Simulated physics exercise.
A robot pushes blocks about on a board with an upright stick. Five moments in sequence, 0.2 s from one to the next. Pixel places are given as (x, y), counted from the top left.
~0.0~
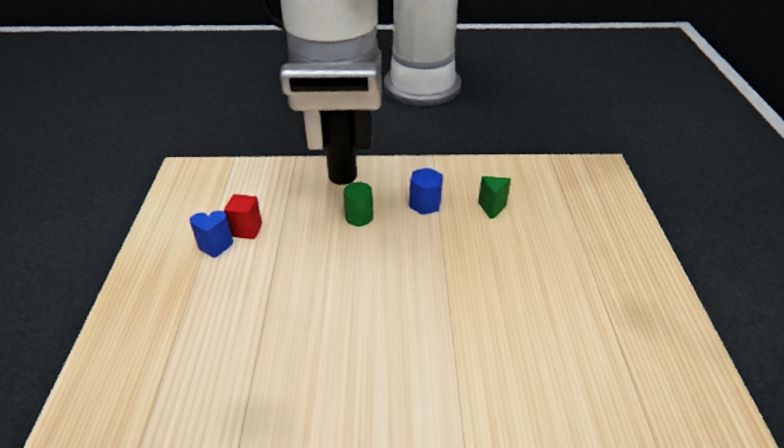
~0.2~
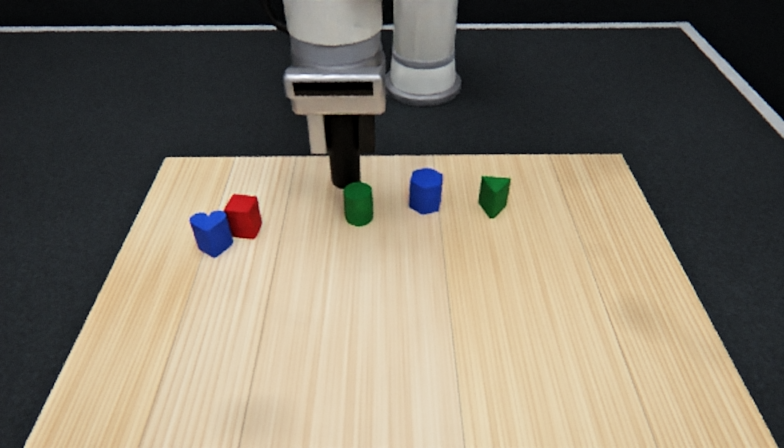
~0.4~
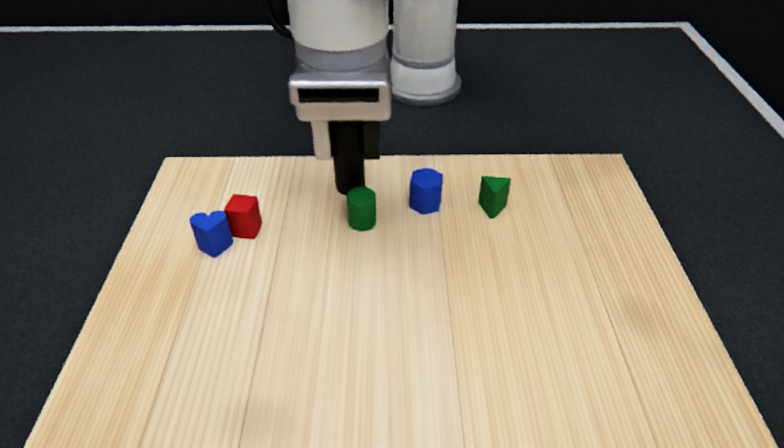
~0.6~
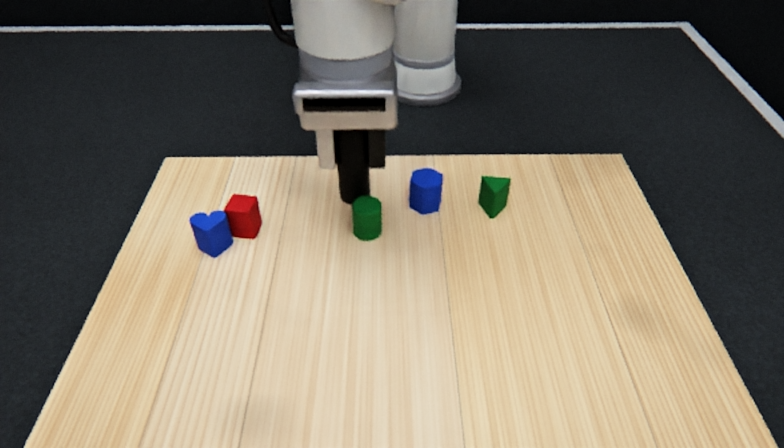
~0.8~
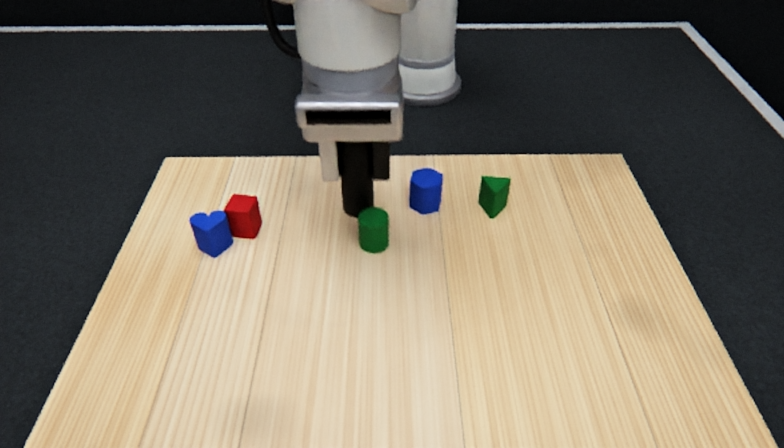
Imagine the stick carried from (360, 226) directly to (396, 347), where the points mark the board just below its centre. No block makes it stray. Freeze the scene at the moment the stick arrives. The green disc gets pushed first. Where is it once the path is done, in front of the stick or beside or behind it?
At the end of the path, the stick has already lost the green disc, which lies beside or behind it.
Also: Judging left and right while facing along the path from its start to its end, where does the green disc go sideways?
My prediction: Leftwards.
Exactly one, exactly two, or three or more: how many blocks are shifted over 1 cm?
The answer will be one.
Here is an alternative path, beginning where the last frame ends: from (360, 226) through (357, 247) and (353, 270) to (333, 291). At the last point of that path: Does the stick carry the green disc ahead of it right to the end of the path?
I'd say no.
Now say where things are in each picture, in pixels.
In the first picture, lower end of the stick (343, 177), tops of blocks, green disc (358, 190), blue hexagonal block (427, 177).
In the second picture, stick (346, 182), blocks as before.
In the third picture, stick (351, 188), green disc (361, 195).
In the fourth picture, stick (355, 197), green disc (367, 205).
In the fifth picture, stick (359, 209), green disc (373, 216), blue hexagonal block (427, 177).
On the path given first. One third of the way, stick (370, 245); green disc (398, 247).
Two thirds of the way, stick (382, 284); green disc (415, 266).
At the end, stick (396, 330); green disc (415, 267); blue hexagonal block not moved.
